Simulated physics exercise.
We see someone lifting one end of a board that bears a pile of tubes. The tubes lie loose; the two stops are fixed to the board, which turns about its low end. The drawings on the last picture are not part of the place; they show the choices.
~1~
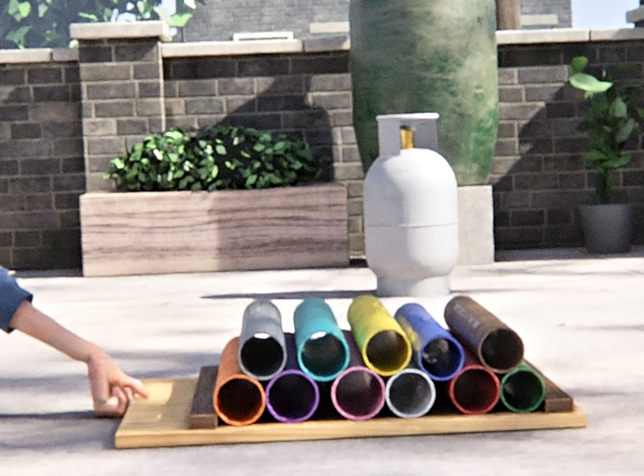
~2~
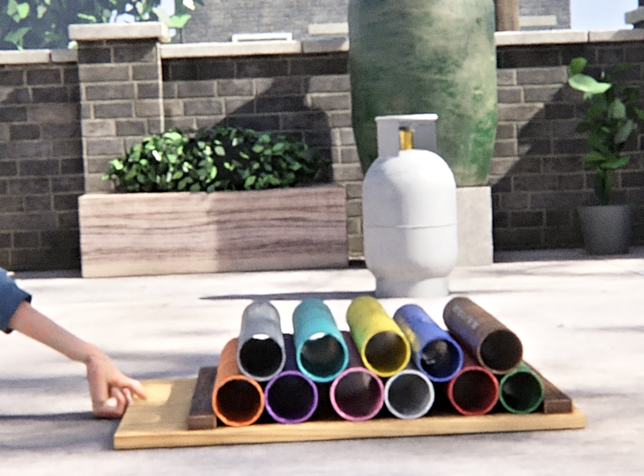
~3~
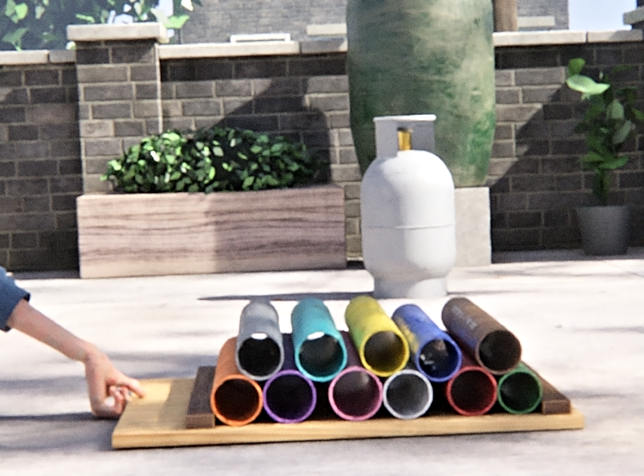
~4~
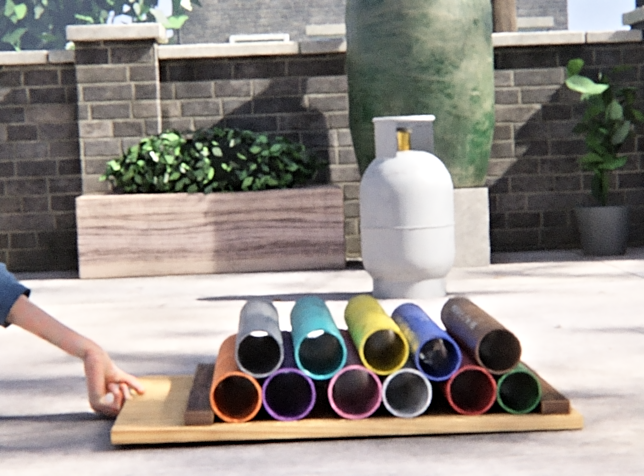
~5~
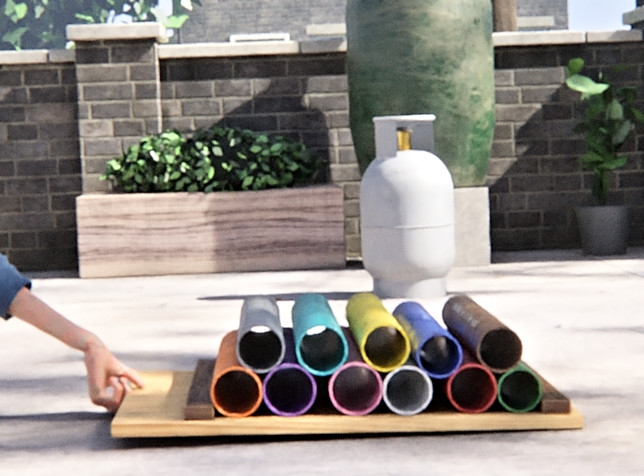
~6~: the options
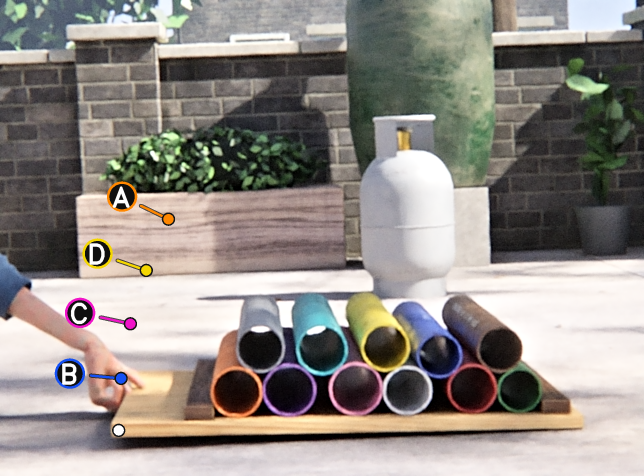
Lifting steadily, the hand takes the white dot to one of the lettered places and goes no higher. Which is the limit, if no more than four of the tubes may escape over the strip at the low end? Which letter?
The answer is mark A.
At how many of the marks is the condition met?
Four of the four.
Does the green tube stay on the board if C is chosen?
Yes, with C.
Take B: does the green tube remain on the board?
Yes.
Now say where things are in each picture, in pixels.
Brown tube (501, 350); turquoise tube (324, 355); grey tube (262, 356), in the first picture.
Grey tube (261, 357); blue tube (440, 359), in the second picture.
Board (340, 395); orange tube (237, 400); purple tube (289, 397); brown tube (499, 351), in the third picture.
Board (339, 394); orange tube (236, 398); purple tube (289, 395), in the fourth picture.
Board (340, 390); orange tube (237, 392); purple tube (289, 390), in the fifth picture.
On the copy, A at (168, 219); B at (121, 379); C at (130, 324); D at (146, 270); the white dot at (119, 430).
On A. First, board at 17°.
Then, board at 28°.
Finally, board at 28°, one over the low batten (brown).
By contrast, B none over the low batten; C none over the low batten; D none over the low batten.
